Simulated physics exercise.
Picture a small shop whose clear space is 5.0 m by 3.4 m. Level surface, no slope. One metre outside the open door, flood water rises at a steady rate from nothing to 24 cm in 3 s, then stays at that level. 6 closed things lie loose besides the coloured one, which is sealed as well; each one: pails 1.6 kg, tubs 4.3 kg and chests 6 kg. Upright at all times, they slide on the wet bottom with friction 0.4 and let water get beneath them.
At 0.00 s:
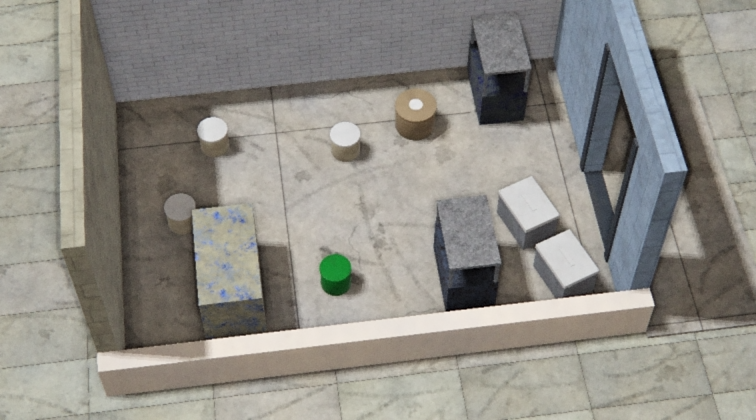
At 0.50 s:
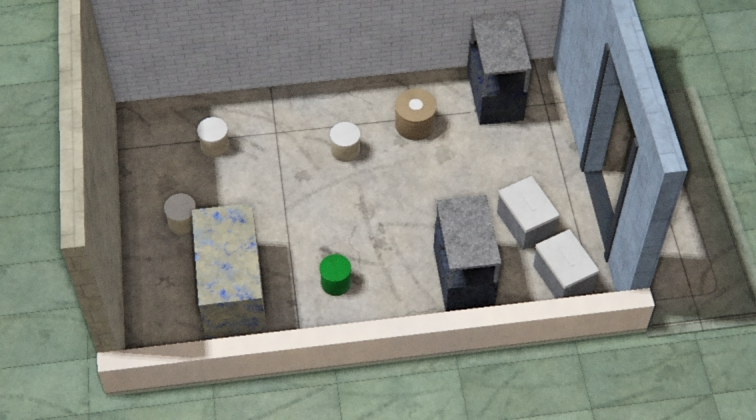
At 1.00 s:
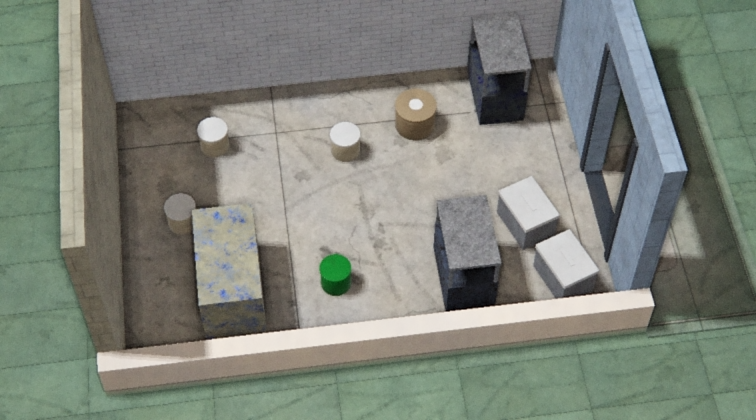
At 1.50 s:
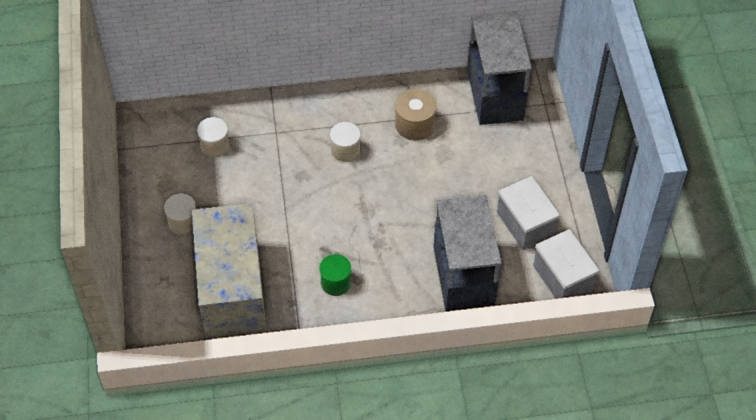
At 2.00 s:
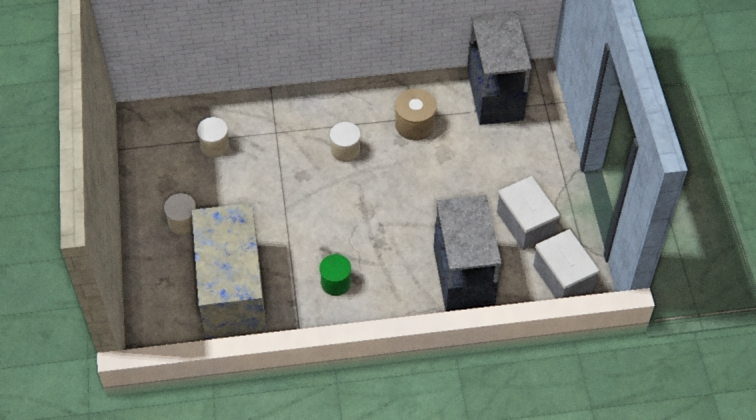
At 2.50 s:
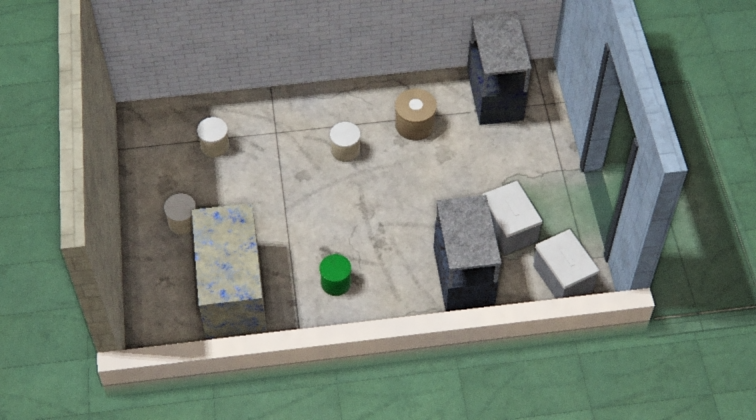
In this clip, green-tinted water covers the paved ground around a small open-topped room, then spreads in through the doorway on the right, where one pale box shifts slightly left while the green pail and other objects stay still.
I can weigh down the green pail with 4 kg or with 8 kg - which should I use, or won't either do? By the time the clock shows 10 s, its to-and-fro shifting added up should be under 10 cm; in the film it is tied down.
Go with the heavier one.
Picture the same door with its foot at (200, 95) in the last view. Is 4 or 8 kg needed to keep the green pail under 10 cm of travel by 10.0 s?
Then no option works.
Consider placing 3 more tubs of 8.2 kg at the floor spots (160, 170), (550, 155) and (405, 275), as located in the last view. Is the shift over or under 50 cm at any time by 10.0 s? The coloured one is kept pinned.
Listed in order, they go over the bar, beneath the bar, beneath the bar.
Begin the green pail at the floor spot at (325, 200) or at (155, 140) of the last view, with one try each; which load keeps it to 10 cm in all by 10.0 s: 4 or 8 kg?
Note, in order: None OK; none OK.
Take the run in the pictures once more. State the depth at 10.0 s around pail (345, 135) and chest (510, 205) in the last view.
First roughly 15 cm, second roughly 14 cm.
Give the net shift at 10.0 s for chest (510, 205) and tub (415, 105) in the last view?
350 cm and 300 cm respectively.
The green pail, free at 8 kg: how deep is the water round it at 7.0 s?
Something like 5 centimetres.
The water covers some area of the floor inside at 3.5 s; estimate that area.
That flooded area is roughly 4.5 m2.
After 3.5 s the green pail would be 0 cm from its start with 4 kg and 0 cm from its start with 8 kg; 0 cm of water round it then.
After 4.5 s the green pail would be 0 cm from its start with 4 kg and 0 cm from its start with 8 kg; 1 cm of water round it then.
After 7.0 s the green pail would be 4 cm from its start with 4 kg and 0 cm from its start with 8 kg; 5 cm of water round it then.
After 10.0 s the green pail would be 77 cm from its start with 4 kg and 0 cm from its start with 8 kg; 6 cm of water round it then.
